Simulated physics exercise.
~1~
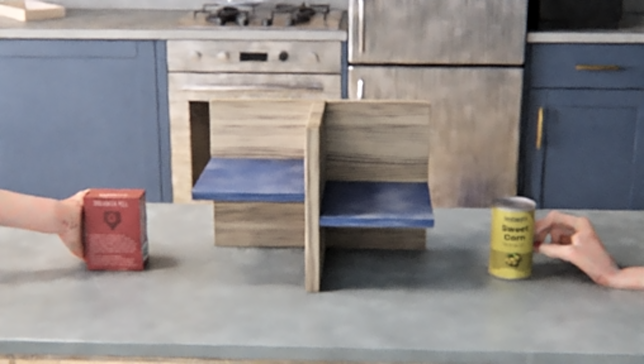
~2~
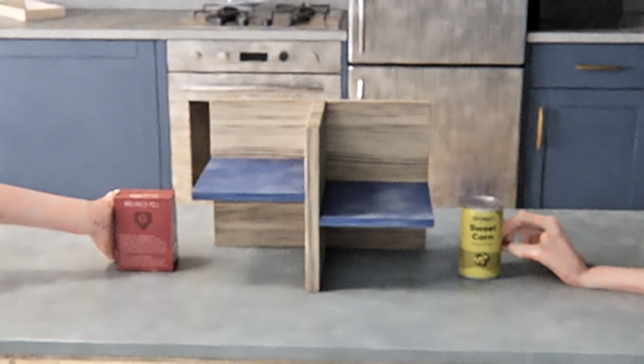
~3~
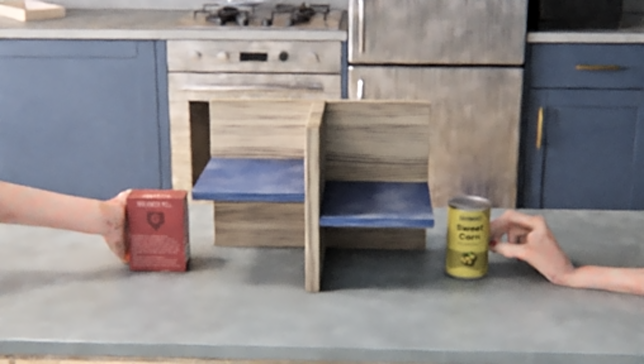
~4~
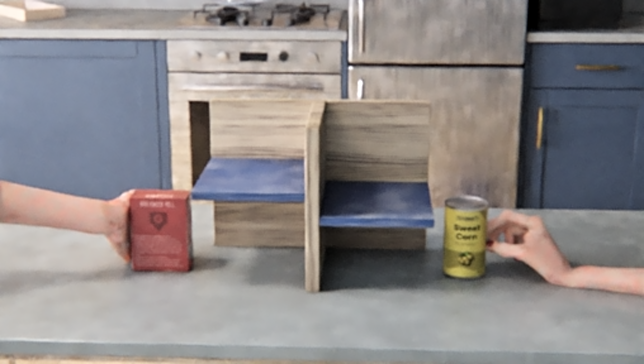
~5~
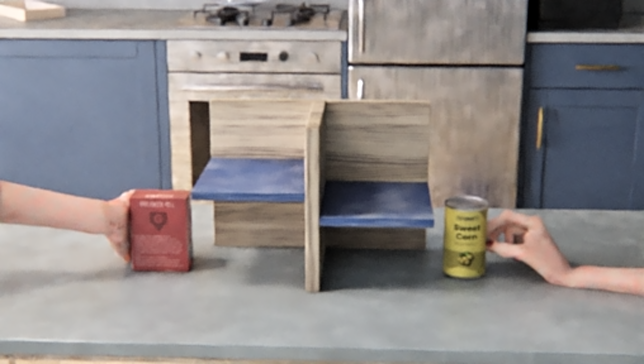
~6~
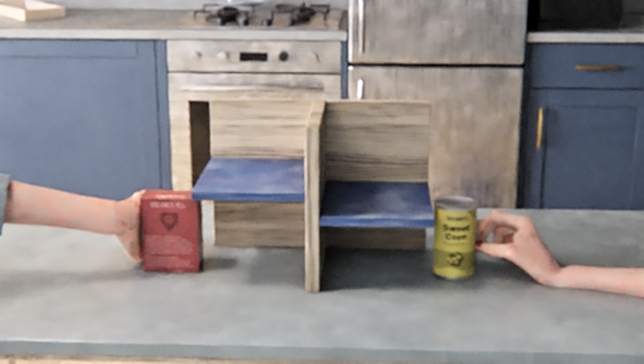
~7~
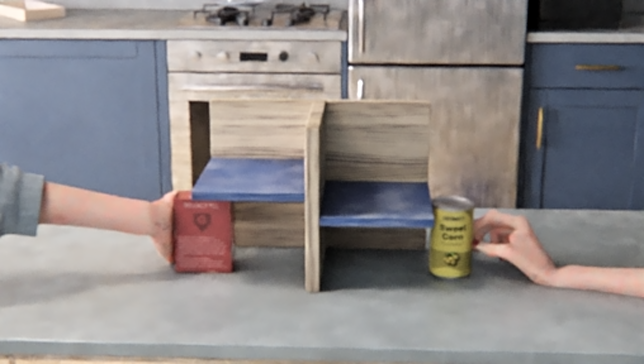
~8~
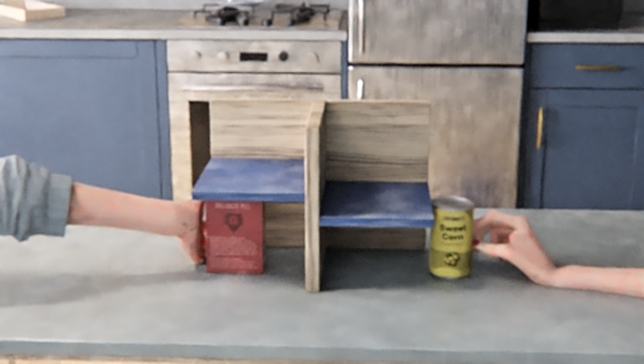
Red box being pushed by a hand under the left blue shelf while a yellow sweet corn can stops at the right shelf's edge.
